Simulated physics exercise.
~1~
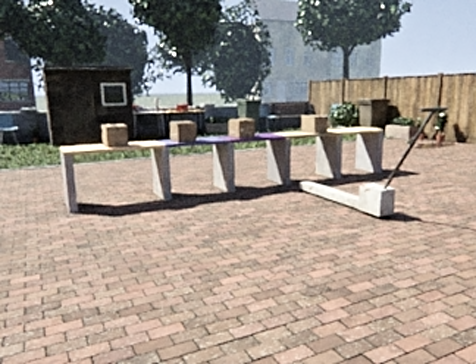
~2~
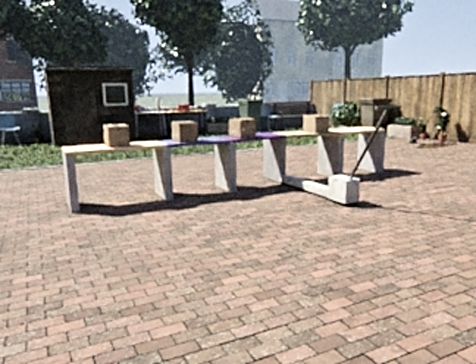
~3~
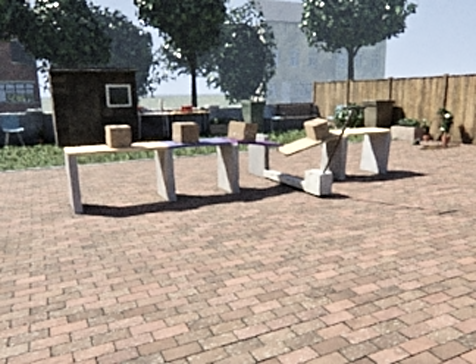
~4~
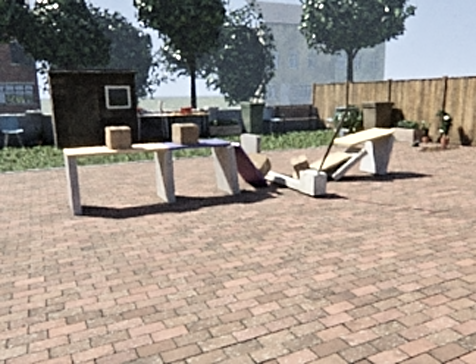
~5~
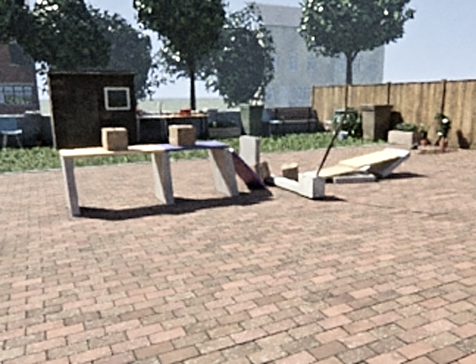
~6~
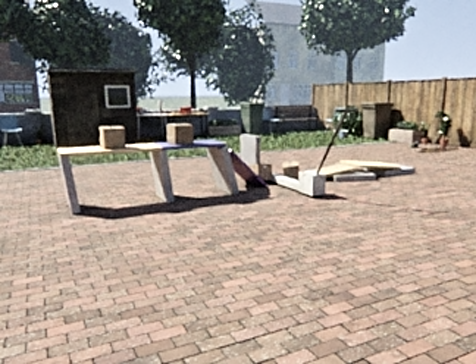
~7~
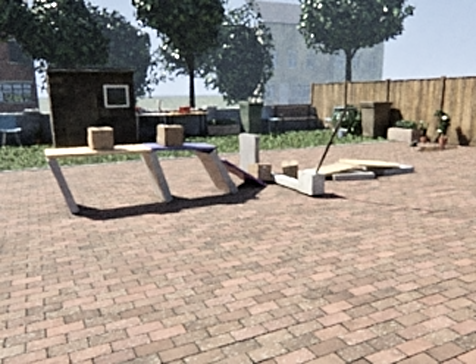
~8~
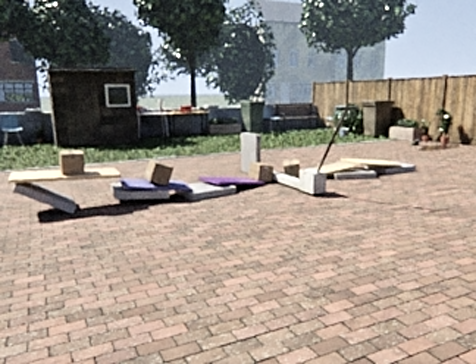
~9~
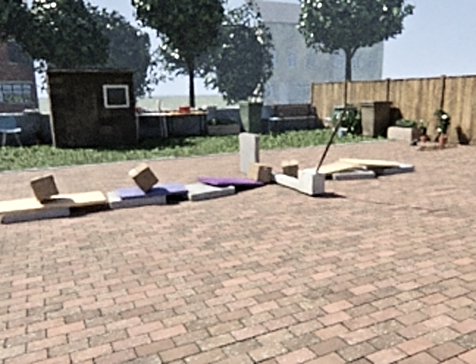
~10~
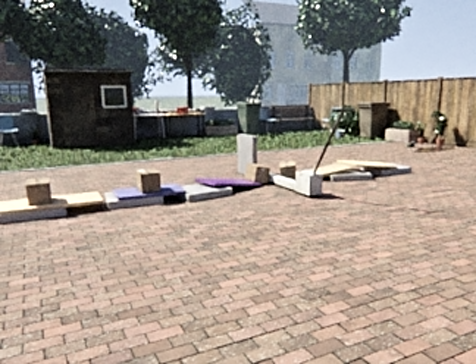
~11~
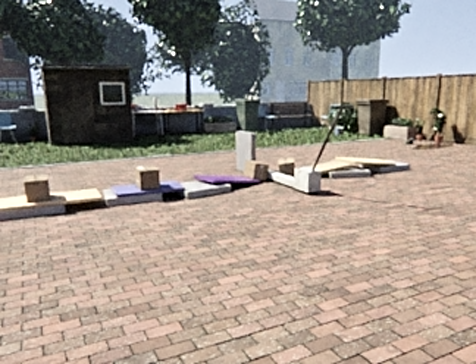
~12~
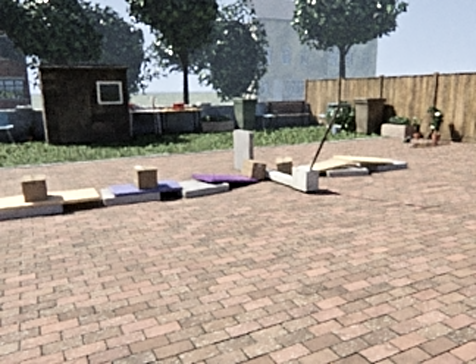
At first, a long row of pale boards, one bluish and one purple, stands on slanting white uprights in a brick-paved yard, with brown boxes along the top. A low white jack with a dark handle slides in from the right and reaches the uprights. The boards near it tilt, and the right half and the purple board drop to the paving. The left part stays up for a while, then its uprights lean over and it collapses too, its boxes riding down. By the end, the boards lie low across the bricks, boxes resting among them, while one white upright still stands behind the motionless jack.
